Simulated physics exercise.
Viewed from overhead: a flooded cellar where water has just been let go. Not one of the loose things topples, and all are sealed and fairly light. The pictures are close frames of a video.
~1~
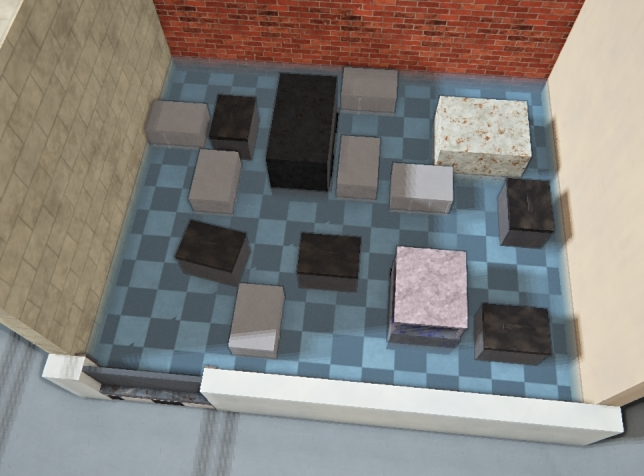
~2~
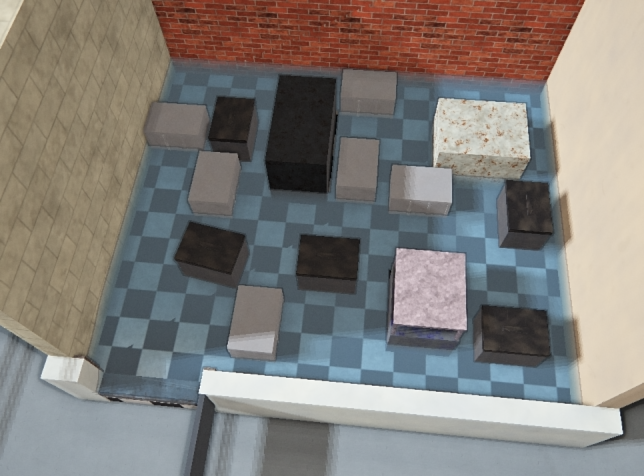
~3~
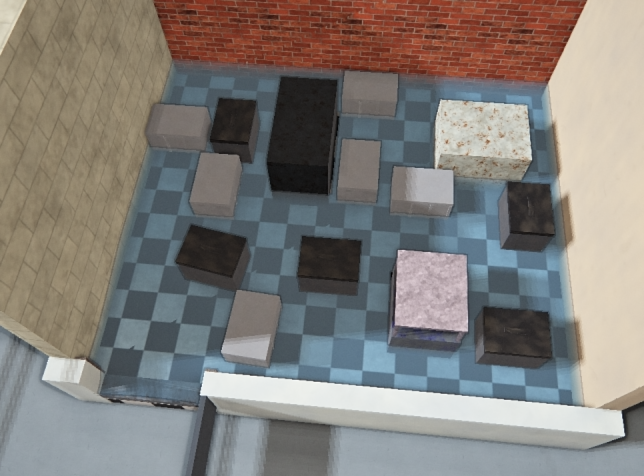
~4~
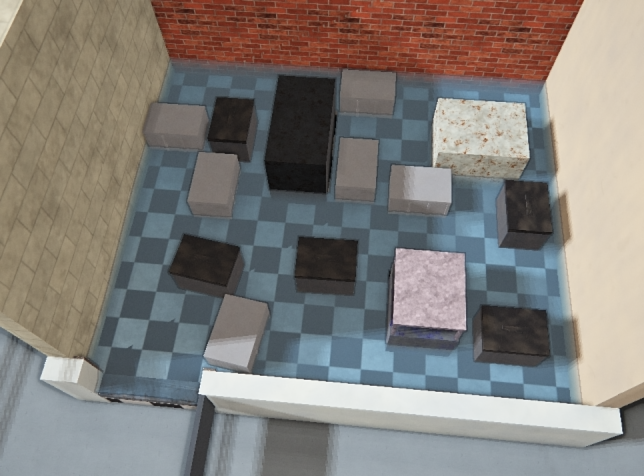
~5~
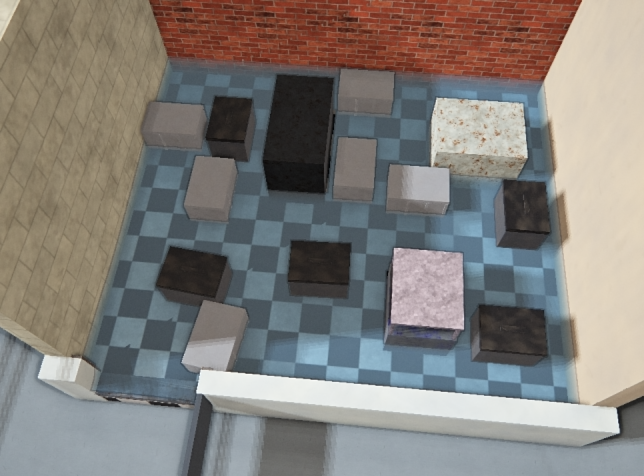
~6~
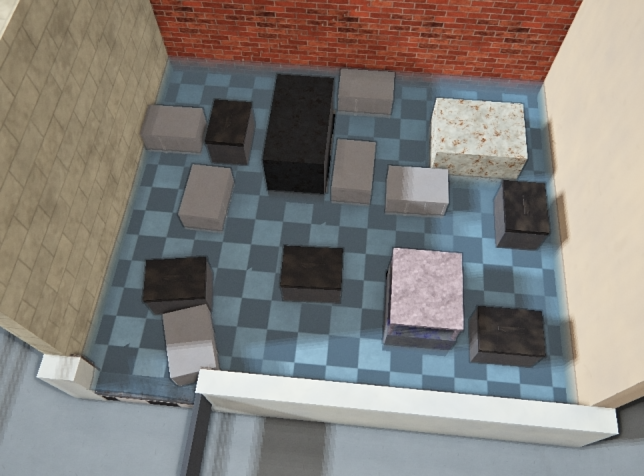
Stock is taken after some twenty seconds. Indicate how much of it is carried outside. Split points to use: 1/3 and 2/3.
2/3 or more.
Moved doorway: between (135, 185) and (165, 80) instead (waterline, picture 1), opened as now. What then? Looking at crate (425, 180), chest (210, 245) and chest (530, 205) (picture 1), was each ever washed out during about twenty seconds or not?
Listed order gives stays put, departs, stays put.
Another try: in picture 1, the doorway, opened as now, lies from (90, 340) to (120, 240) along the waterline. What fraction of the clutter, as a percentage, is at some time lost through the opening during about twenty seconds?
Roughly 60 per cent.
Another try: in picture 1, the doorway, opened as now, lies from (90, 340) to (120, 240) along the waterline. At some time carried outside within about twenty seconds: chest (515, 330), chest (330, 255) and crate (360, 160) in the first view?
In the order given: Retained, flushed out, flushed out.
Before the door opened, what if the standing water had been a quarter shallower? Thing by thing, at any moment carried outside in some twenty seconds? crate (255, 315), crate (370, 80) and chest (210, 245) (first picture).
In turn: Yes, left behind, washed out.
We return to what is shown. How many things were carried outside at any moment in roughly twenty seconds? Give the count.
The count is 8.
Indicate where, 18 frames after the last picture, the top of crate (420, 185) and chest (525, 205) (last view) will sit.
About (322, 262) and (485, 215).
A moment on, 1 of 11 are out; 10 afloat.
Next, 4 of 11 are out; 7 afloat.
Later, 8 of 11 are out; 3 afloat.
In the end, 8 of 11 are out; 3 afloat.
